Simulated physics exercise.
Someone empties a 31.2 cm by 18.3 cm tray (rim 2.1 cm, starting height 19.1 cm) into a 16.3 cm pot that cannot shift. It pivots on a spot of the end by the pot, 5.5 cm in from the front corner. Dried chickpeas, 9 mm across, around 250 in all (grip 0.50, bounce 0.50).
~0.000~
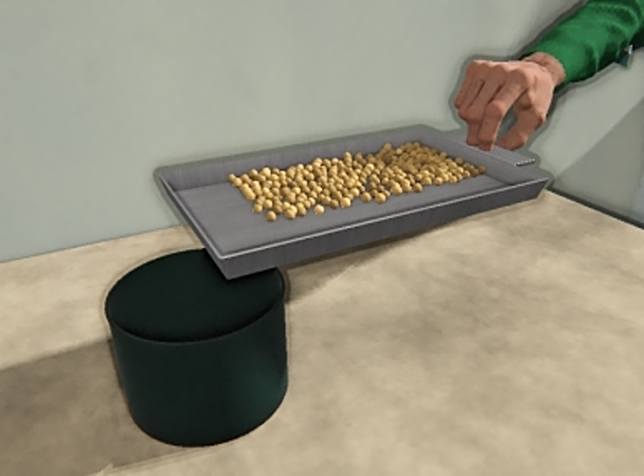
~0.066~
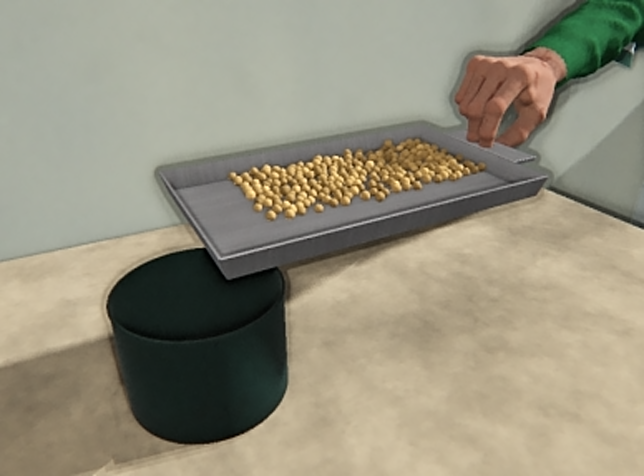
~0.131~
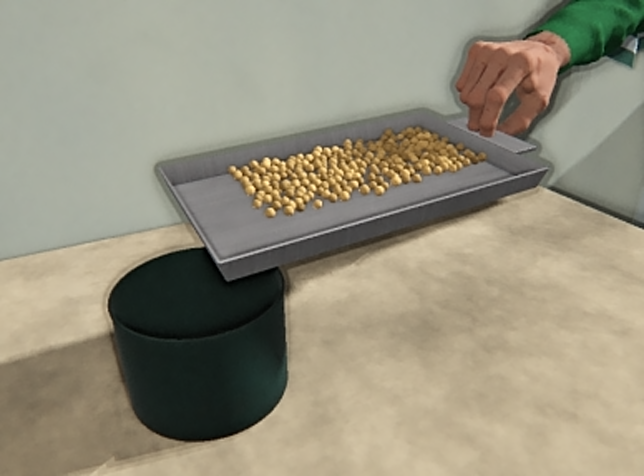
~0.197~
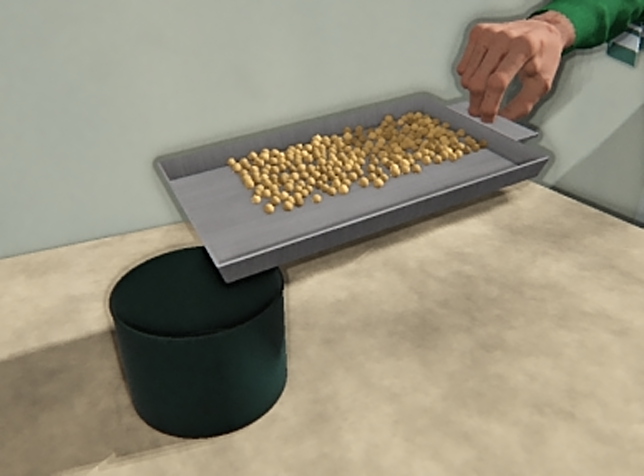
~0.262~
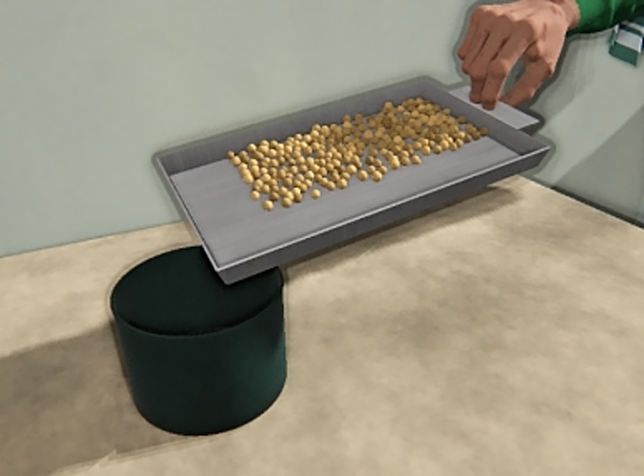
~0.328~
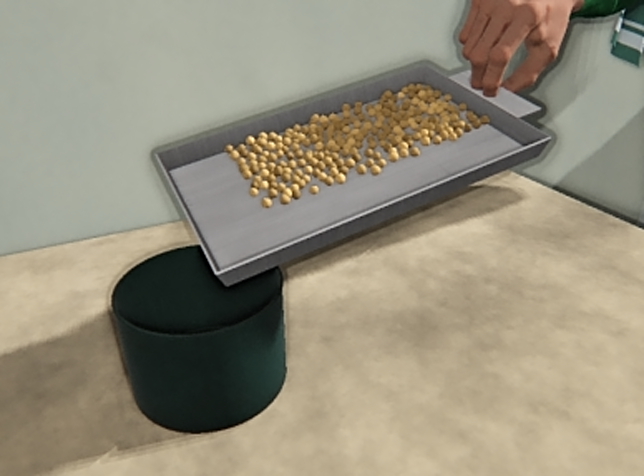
A hand in a green sleeve slowly raising the right end of a grey tray of chickpeas beside a dark green pot.
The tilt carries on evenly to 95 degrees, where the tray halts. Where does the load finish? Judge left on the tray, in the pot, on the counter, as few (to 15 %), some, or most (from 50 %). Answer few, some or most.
Tray: Few, pot: Few, counter: Most.
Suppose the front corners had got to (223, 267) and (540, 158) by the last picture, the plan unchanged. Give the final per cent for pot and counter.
Pot 0, counter 100.
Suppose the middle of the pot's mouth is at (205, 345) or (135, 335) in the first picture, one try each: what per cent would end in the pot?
Some 100 and 20 per cent.
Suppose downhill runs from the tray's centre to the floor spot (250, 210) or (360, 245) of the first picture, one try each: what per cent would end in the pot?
About 65 and 0 per cent.
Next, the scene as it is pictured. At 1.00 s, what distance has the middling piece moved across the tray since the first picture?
Roughly 14 cm.
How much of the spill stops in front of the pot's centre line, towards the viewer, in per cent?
Roughly 100 per cent.
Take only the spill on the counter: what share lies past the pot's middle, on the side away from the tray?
About 80 per cent.
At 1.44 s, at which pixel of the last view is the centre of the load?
At about (262, 229).
Then, at 1.00 s, tilt 53 degrees; the tray holds 100 %, the pot 0 %.
After 1.44 s, tilt 77 degrees; the tray holds 85 %, the pot 0 %.
Then, at 1.97 s, tilt 95 degrees; the tray holds 5 %, the pot 0 %.
At rest (2.8 s), tray 0 %, pot 0 %, counter 100 %.
